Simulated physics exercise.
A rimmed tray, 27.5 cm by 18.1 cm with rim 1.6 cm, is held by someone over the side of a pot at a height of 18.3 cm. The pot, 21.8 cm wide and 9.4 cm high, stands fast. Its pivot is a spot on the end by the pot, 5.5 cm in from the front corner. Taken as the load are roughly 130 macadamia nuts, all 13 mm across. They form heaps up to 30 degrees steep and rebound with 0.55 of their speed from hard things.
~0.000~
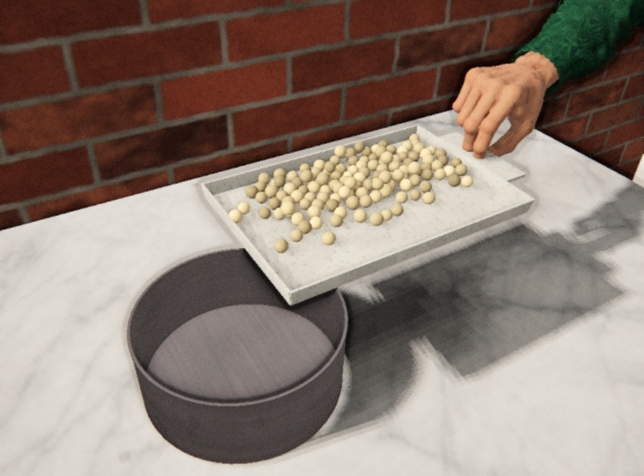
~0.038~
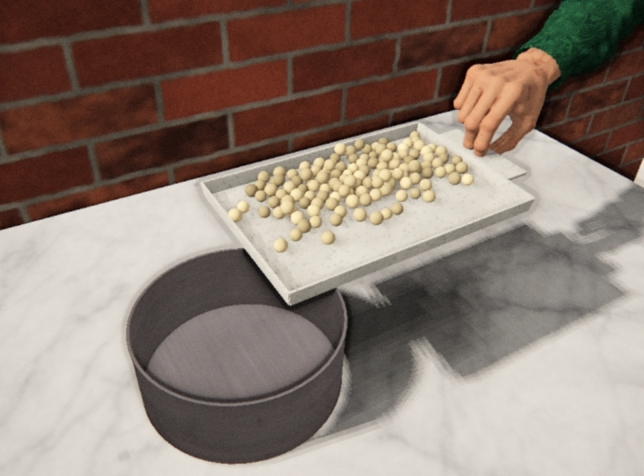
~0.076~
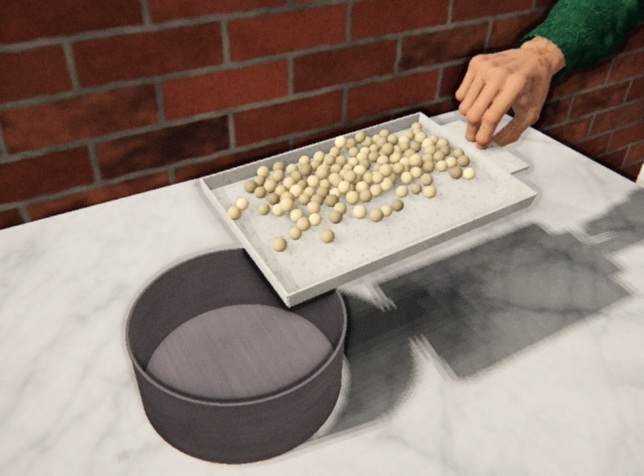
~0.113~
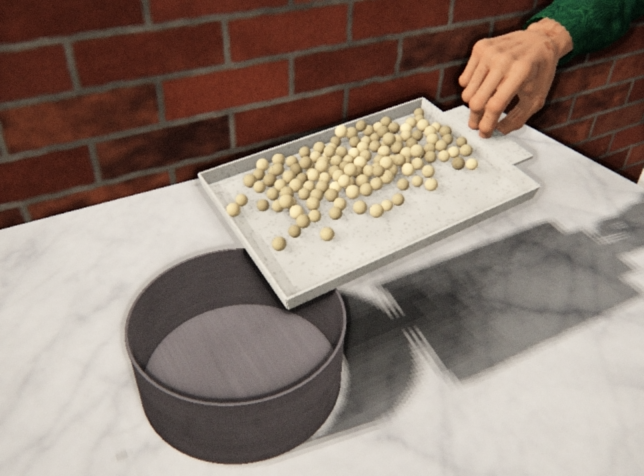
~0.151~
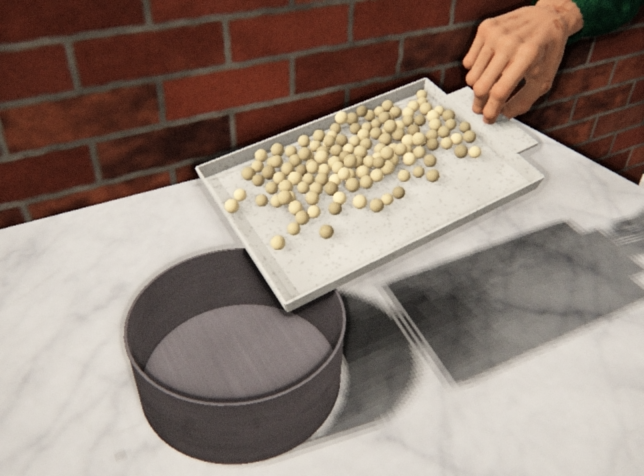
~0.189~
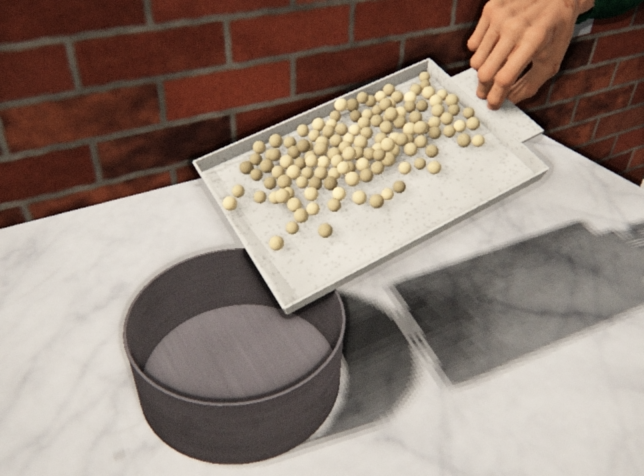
On a marble counter by a brick wall, a hand raising one end of a tray of round nuts beside a dark pot.
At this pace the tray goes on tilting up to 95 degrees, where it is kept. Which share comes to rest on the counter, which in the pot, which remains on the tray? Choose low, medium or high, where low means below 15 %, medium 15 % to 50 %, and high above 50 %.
Shares - counter: High, pot: Medium, left on the tray: Low.
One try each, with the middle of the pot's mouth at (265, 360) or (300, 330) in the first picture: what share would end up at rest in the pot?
Close to 90 in a hundred, then close to 75 in a hundred.
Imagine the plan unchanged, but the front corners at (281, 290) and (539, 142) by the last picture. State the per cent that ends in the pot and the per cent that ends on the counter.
That works out as pot 90 and counter 10.
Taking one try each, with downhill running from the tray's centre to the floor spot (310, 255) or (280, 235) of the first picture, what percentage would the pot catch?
I'd put it at roughly 60 per cent for the first tilt and roughly 80 per cent for the second.
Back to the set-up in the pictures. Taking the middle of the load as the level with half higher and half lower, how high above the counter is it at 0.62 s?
I'd put it near 20 cm.
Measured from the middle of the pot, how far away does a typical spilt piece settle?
I'd say close to 28 centimetres.
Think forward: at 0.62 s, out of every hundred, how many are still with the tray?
It's roughly 80 percent.
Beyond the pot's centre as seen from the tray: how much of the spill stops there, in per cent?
About 60 per cent.
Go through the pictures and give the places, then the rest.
Tray tilt 0 degrees, front corners at (291, 290) and (531, 198); middle of the pieces at (360, 179); pot at (239, 315), in the first frame.
Tray tilt 1 degrees, front corners at (290, 290) and (531, 197); middle of the pieces at (360, 177), in the second frame.
Tray tilt 4 degrees, front corners at (289, 293) and (533, 193), lowest corner left front; middle of the pieces at (360, 172), in the third frame.
Tray tilt 8 degrees, front corners at (288, 296) and (536, 185), lowest corner left front; middle of the pieces at (361, 163), in the fourth frame.
Tray tilt 13 degrees, front corners at (286, 300) and (540, 176), lowest corner left front; middle of the pieces at (361, 152), in the fifth frame.
Tray tilt 19 degrees, front corners at (285, 305) and (545, 167), lowest corner left front; middle of the pieces at (361, 143); pot at (236, 315). Its pace works out near 145 degrees a second, in the sixth frame.
After 0.45 s, tilt 57 degrees; the tray holds 100 %, the pot 0 %.
After 0.62 s, tilt 82 degrees; the tray holds 80 %, the pot 0 %.
Then, at 0.92 s, tilt 95 degrees; the tray holds 10 %, the pot 25 %.
In the end, at 2.1 s, counter 65 %, pot 35 %, tray 0 %.
